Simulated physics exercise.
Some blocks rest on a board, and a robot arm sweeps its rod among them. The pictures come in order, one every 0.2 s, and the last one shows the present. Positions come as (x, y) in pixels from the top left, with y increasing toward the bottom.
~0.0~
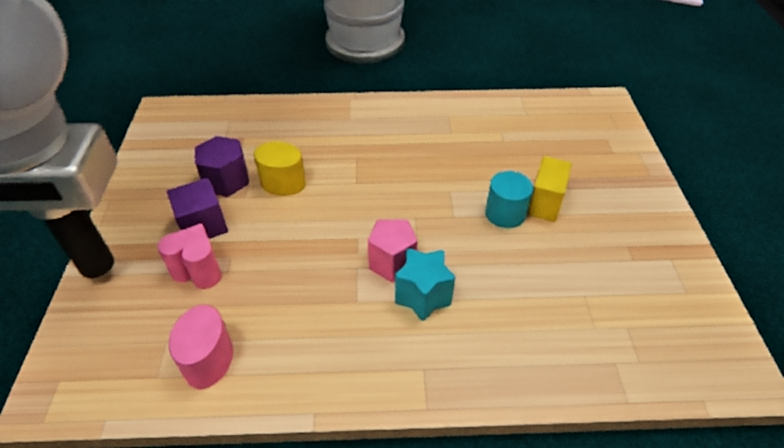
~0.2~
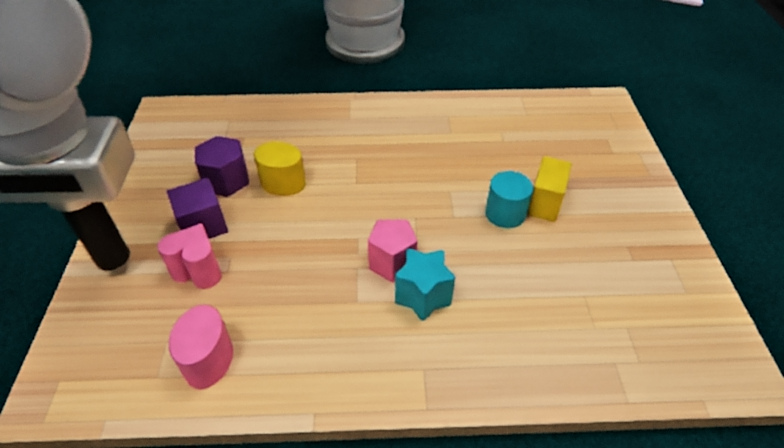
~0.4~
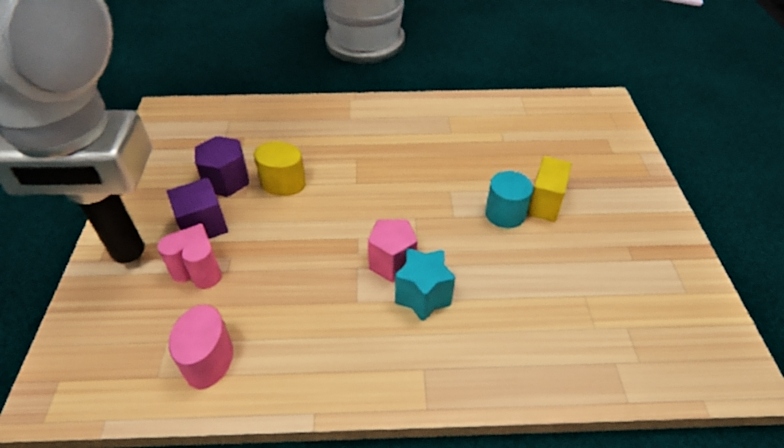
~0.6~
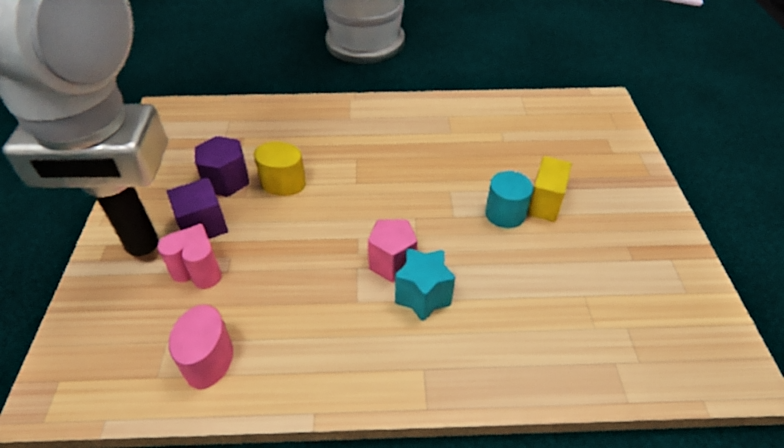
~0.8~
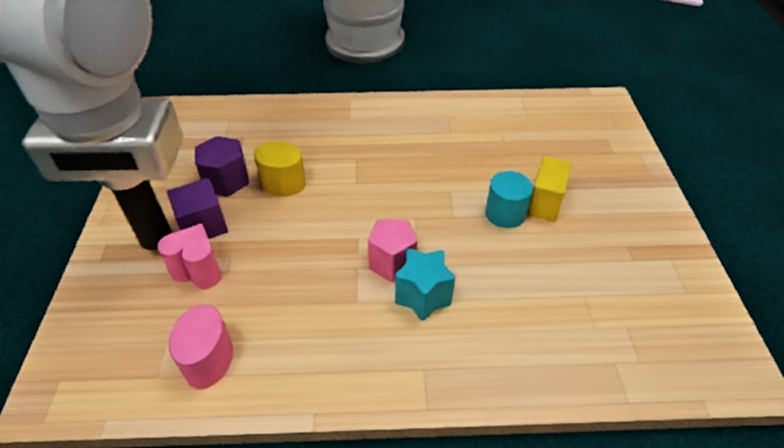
In the video, a robot arm moves its black rod rightward and slightly upward across the left side of a wooden board, nearing the pink heart and purple blocks, while all the colored blocks stay still.
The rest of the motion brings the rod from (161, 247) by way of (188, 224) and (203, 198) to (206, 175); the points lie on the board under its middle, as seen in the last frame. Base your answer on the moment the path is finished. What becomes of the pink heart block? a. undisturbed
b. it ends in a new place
Letter a.
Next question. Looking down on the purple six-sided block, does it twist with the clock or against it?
In a top view, it turns clockwise.
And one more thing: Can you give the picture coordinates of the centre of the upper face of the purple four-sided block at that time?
The top centre is at (227, 179).
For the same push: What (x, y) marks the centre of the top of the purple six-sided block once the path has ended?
My estimate: (232, 133).
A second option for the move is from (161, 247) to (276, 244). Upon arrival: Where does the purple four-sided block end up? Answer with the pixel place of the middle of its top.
It ends at (217, 189).
What follows on the original path. One third of the way, rod at (186, 213); purple four-sided block at (217, 182), turned 15° clockwise.
Two thirds of the way, rod at (200, 189); purple four-sided block at (227, 179), turned 25° clockwise; purple six-sided block at (222, 146).
At the end, rod at (203, 165); pink heart block still; purple four-sided block at (227, 179), turned 25° clockwise; purple six-sided block at (232, 133), turned 40° clockwise.
